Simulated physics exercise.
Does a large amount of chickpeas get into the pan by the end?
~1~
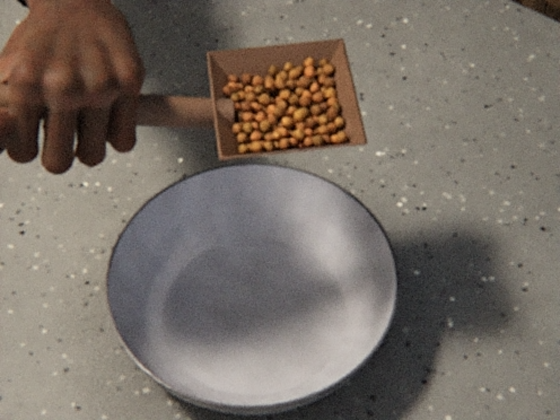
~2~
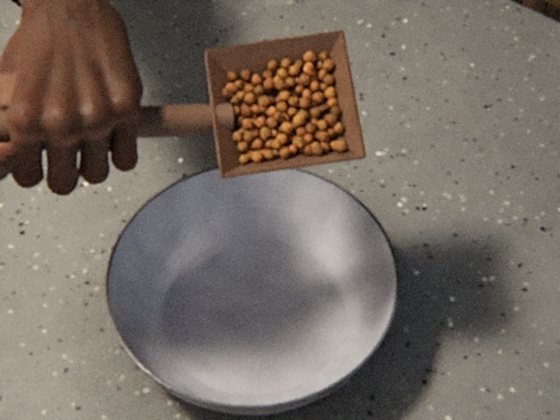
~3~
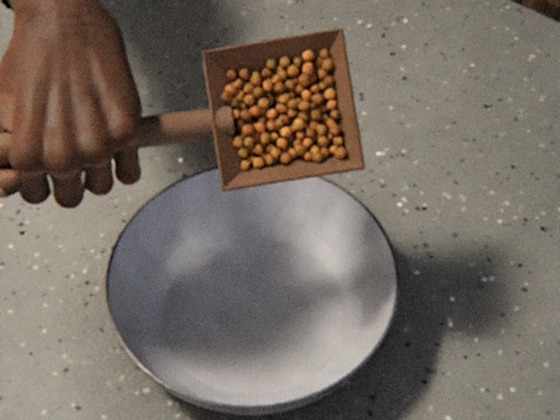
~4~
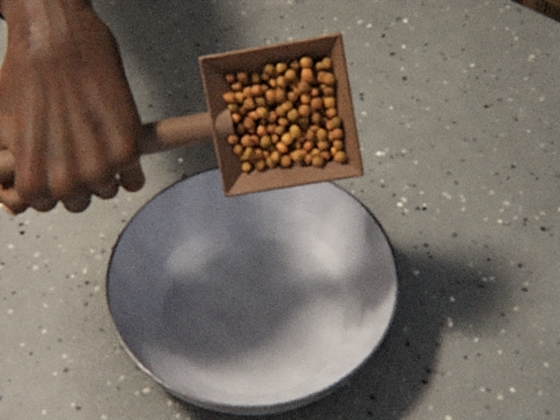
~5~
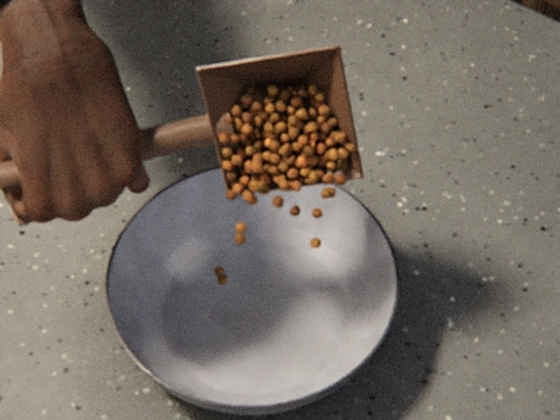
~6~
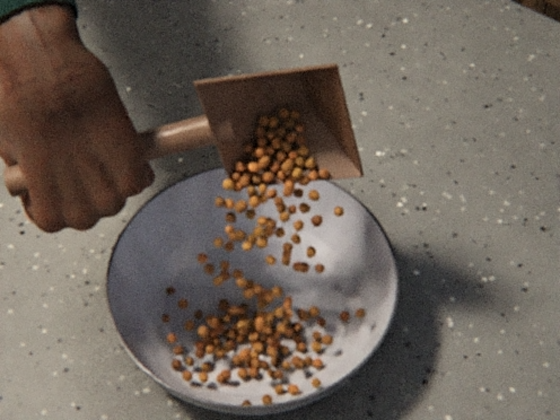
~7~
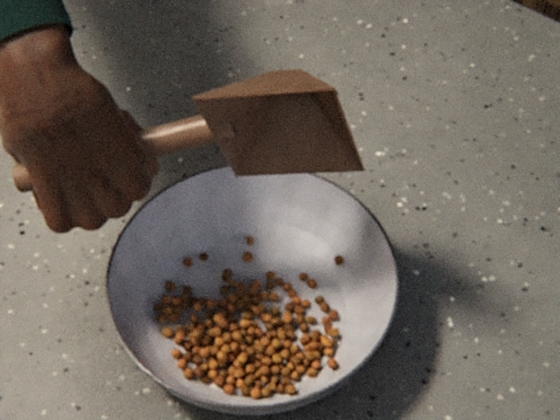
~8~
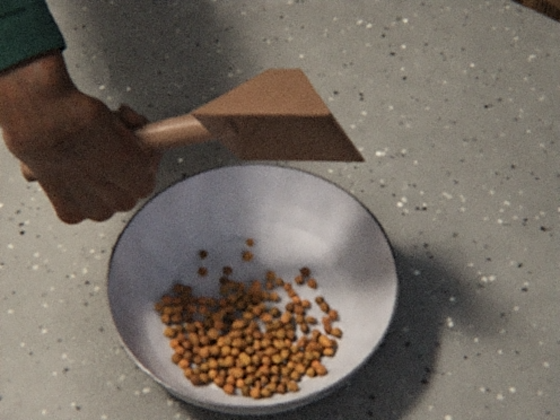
No, only a little goes in. The scoop empties, but its small load just makes a shallow spread over part of the pan's bottom.
